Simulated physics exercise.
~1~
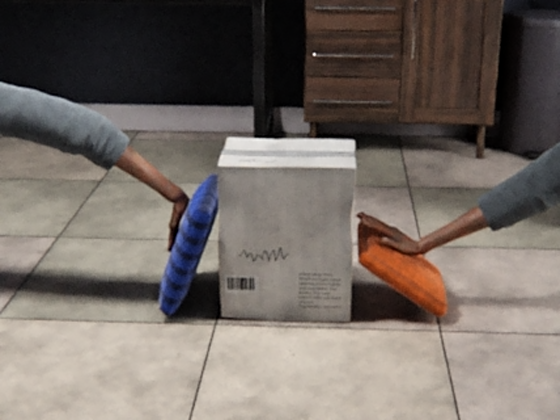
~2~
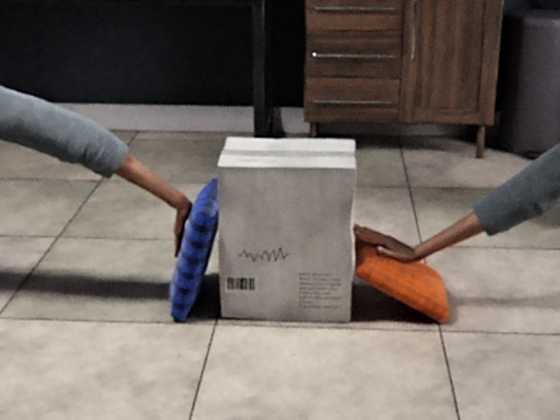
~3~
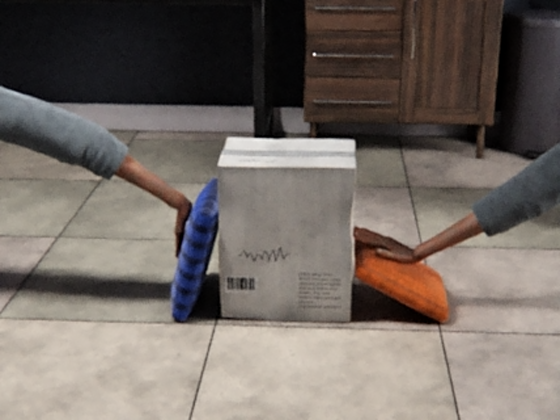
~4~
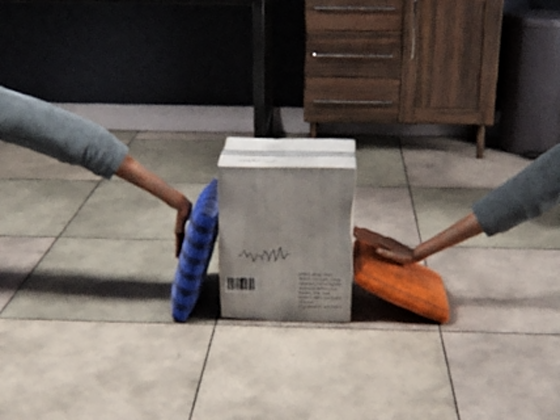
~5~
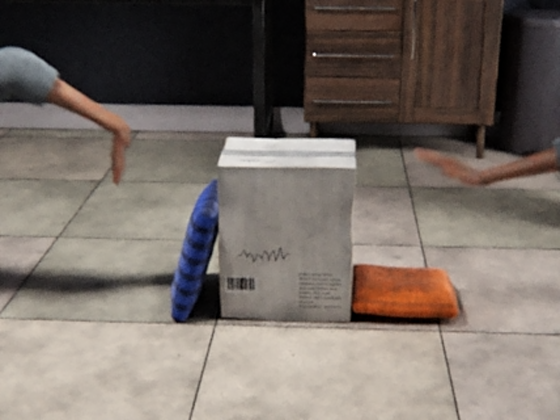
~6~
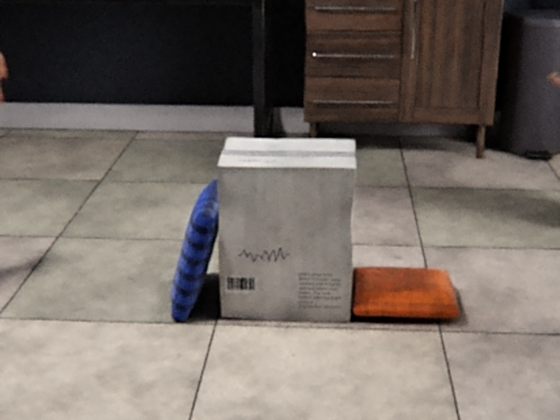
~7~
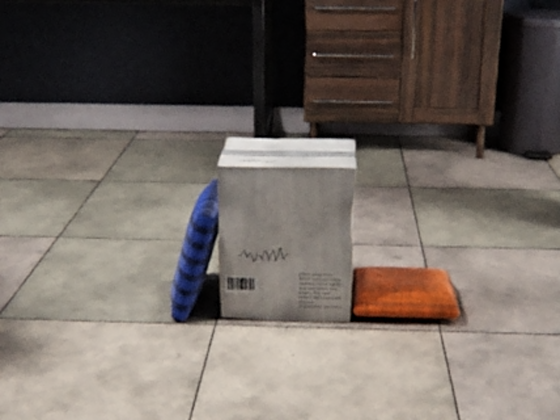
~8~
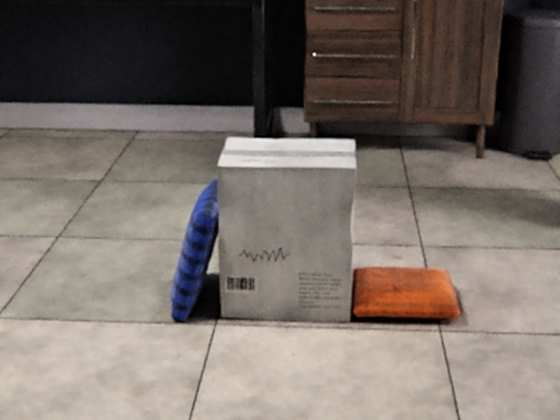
On a bare floor of large grey tiles, seen from the front by a still camera, a white box stands upright before a dark wooden cabinet. A hand from the left holds a blue cushion against the box's left side, while a hand from the right presses an orange soft bag, tilted, against its right side. Both are shifted slightly and held there. The hands then let go and draw back out of view. The orange bag drops flat to the floor beside the box, while the blue cushion stays leaning and the box remains in place.
